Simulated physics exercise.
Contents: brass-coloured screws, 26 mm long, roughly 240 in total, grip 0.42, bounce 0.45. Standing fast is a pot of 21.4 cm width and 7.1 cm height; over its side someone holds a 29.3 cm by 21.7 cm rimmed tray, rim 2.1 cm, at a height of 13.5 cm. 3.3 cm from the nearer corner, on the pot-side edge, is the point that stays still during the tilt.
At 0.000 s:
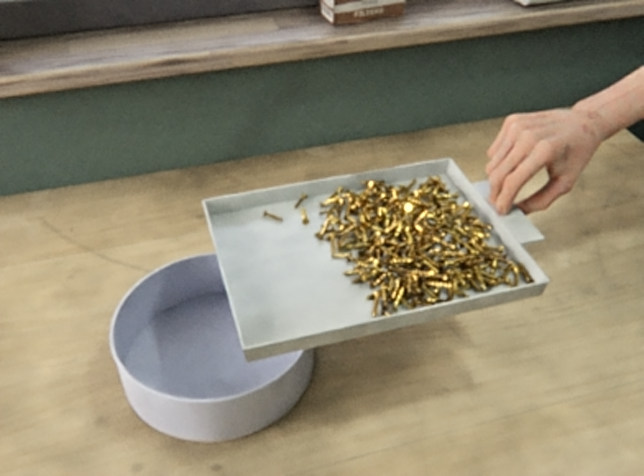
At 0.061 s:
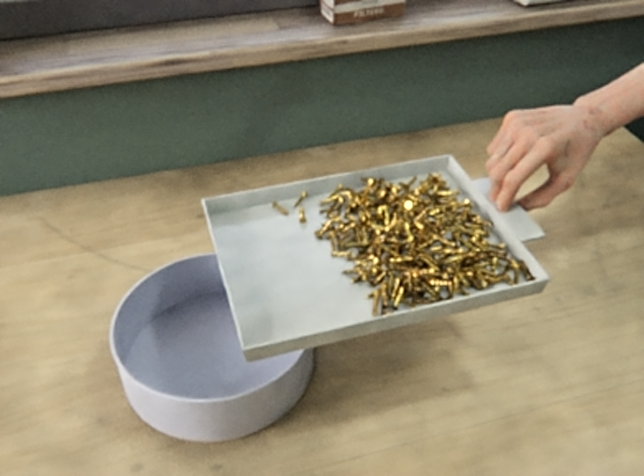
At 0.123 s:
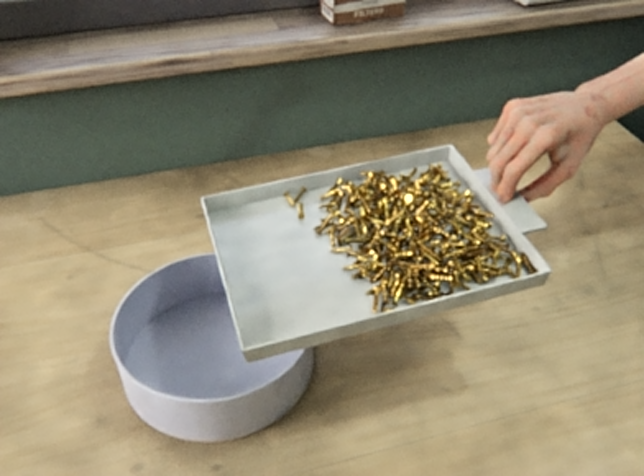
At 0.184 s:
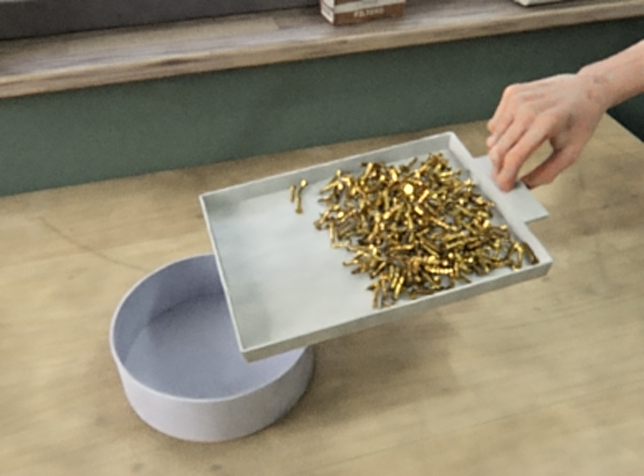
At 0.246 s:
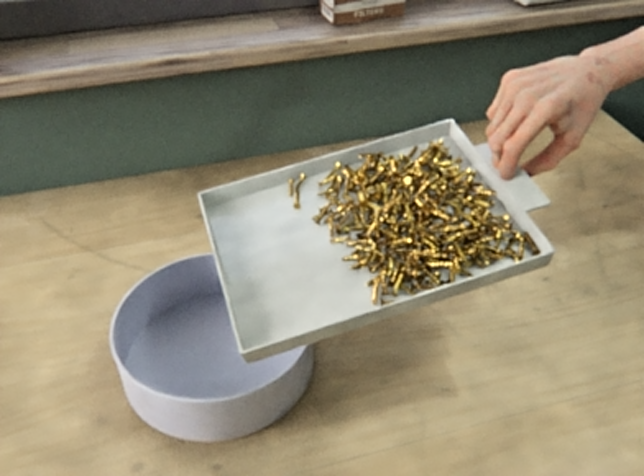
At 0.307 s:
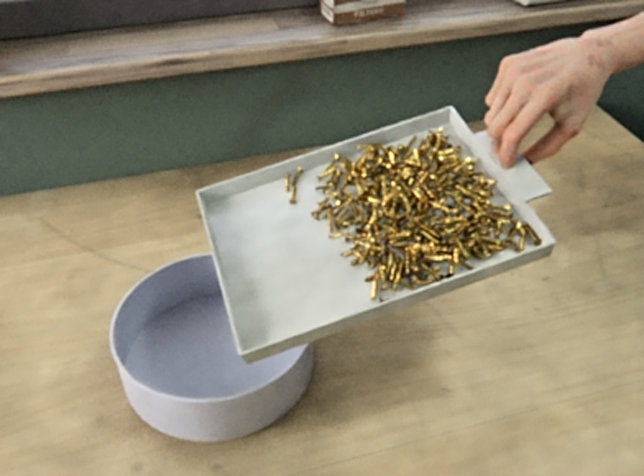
A tray heaped with small brass-coloured screws tilts gradually as a hand at its right end raises that side, its left end staying low over a round pot on a wooden table; the heap stays towards the tray's right side.
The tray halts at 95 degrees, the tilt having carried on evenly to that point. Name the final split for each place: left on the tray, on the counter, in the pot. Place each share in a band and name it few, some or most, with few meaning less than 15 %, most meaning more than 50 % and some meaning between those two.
In the end: Tray few, counter most, pot some.
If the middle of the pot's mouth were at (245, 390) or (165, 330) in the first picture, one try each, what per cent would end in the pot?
Roughly 95 and 45 percent.
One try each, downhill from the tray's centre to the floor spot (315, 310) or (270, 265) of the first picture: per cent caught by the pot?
The share comes to about 5 in a hundred, then about 100 in a hundred.
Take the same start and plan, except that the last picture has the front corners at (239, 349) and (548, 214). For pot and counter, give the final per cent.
Pot 85; counter 15.
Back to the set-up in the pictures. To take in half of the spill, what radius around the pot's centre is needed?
About 16 cm.
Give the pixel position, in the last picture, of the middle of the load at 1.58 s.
Roughly (216, 323).
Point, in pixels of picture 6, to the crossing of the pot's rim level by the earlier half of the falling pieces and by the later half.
Earlier half close to (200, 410), later half at (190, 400) in pixels.
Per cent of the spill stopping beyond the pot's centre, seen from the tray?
I'd put it close to 80 per cent.
After 1.07 s, tilt 51 degrees; the tray holds 95 %, the pot 0 %.
After 1.58 s, tilt 77 degrees; the tray holds 75 %, the pot 5 %.
After 2.16 s, tilt 95 degrees; the tray holds 0 %, the pot 40 %.
By 2.8 s all is still; tray 0 %, counter 60 %, pot 40 %.
